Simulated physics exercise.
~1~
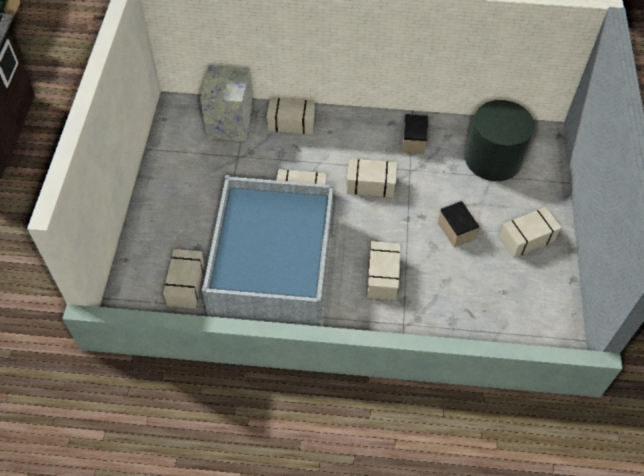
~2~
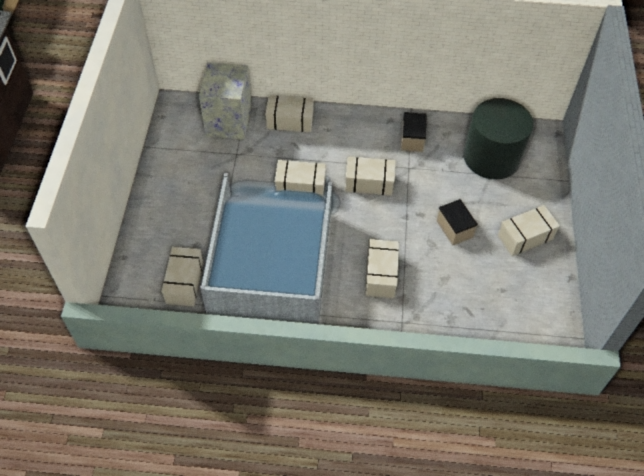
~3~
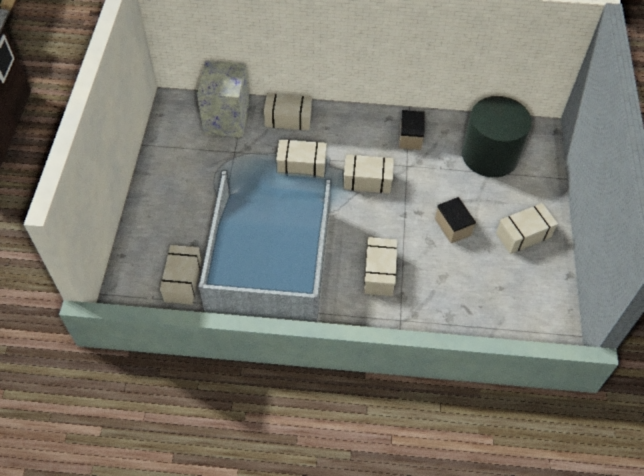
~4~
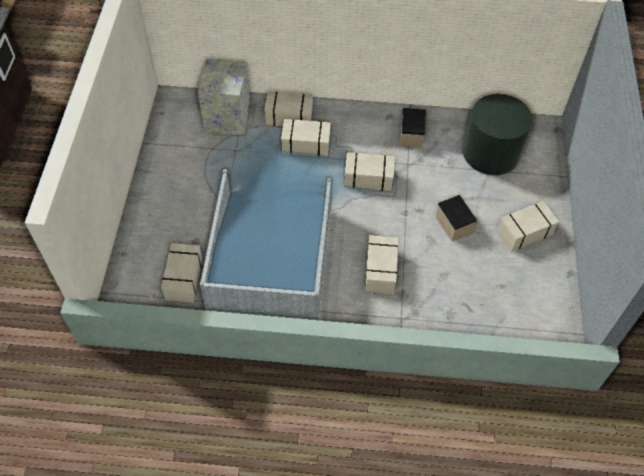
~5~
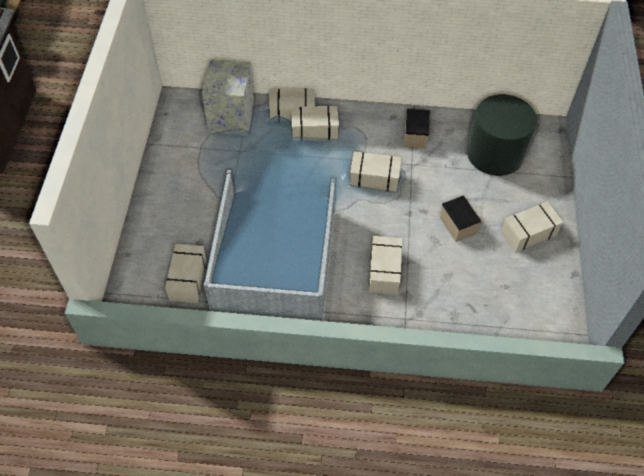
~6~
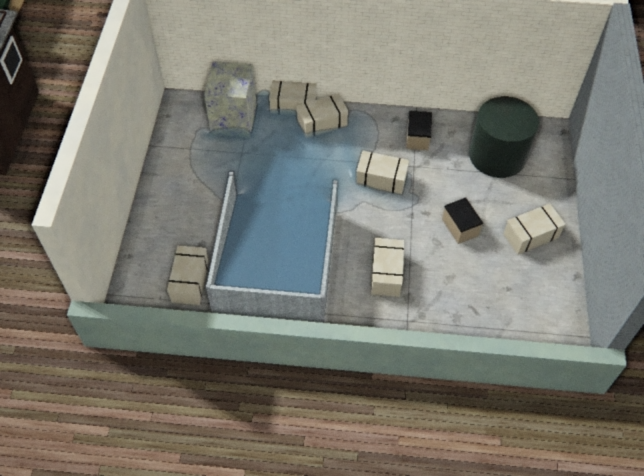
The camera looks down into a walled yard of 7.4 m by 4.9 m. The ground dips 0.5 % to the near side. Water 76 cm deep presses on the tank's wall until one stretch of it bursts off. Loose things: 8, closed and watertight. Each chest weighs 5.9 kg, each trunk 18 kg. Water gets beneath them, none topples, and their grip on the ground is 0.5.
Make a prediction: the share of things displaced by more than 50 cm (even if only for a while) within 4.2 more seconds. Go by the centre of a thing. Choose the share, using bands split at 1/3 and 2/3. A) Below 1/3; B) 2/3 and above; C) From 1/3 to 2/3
The answer is B.
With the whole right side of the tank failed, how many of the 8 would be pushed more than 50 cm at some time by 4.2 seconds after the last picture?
The answer then is 5.
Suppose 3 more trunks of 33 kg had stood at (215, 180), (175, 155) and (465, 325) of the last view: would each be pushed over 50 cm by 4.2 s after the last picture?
Going through them in turn, I'd say beyond, beyond and not that far.
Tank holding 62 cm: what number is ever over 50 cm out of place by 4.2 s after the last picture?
That would make 6 of them.
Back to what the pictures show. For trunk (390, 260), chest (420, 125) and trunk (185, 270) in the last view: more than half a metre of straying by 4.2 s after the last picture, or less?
Taking them in turn, the answers are smaller, greater and smaller.
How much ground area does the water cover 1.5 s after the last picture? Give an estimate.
I'd put it close to 17 m2.
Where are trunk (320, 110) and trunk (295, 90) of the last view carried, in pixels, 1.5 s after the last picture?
Somewhere around (405, 101) and (323, 80).
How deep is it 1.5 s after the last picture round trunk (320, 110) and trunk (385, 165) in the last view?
About 23 and 3 cm.
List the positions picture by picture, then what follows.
In the first picture, a trunk at (301, 182) rests on the ground; a trunk at (291, 108), on the bottom; water covers 3.1 m2; 0 of 8 have shifted.
In the second picture, a trunk at (301, 172) rests on the ground, 14 cm from its start; a trunk at (290, 106), on the bottom; 4.0 m2 under water; 1 of 8 have shifted.
In the third picture, a trunk at (302, 152), on the bottom, 53 cm from its start; a trunk at (288, 104) rests on the ground; 5.2 m2 under water; 1 of 8 have shifted.
In the fourth picture, a trunk at (306, 131), on the bottom, 96 cm from its start; a trunk at (289, 102), on the bottom; water covers 6.7 m2; 1 of 8 have shifted.
In the fifth picture, a trunk at (315, 116) rests on the ground, 132 cm from its start; a trunk at (292, 98), on the bottom, 12 cm from its start; water covers 7.9 m2; 2 of 8 have shifted.
In the sixth picture, a trunk at (322, 108), on the bottom, 154 cm from its start; a trunk at (293, 91), on the bottom, 33 cm from its start; water covers 9.4 m2; 3 of 8 have shifted.
Then, 0.4 s after the last picture 1 of 8 are over 50 cm from their spots; 2 afloat.
Then, 1.5 s after the last picture 4 of 8 are over 50 cm from their spots; 3 afloat.
Then, 2.8 s after the last picture 4 of 8 are over 50 cm from their spots; 3 afloat.
Then, 4.2 s after the last picture 6 of 8 are over 50 cm from their spots, and 6 have been at some point; 5 afloat.
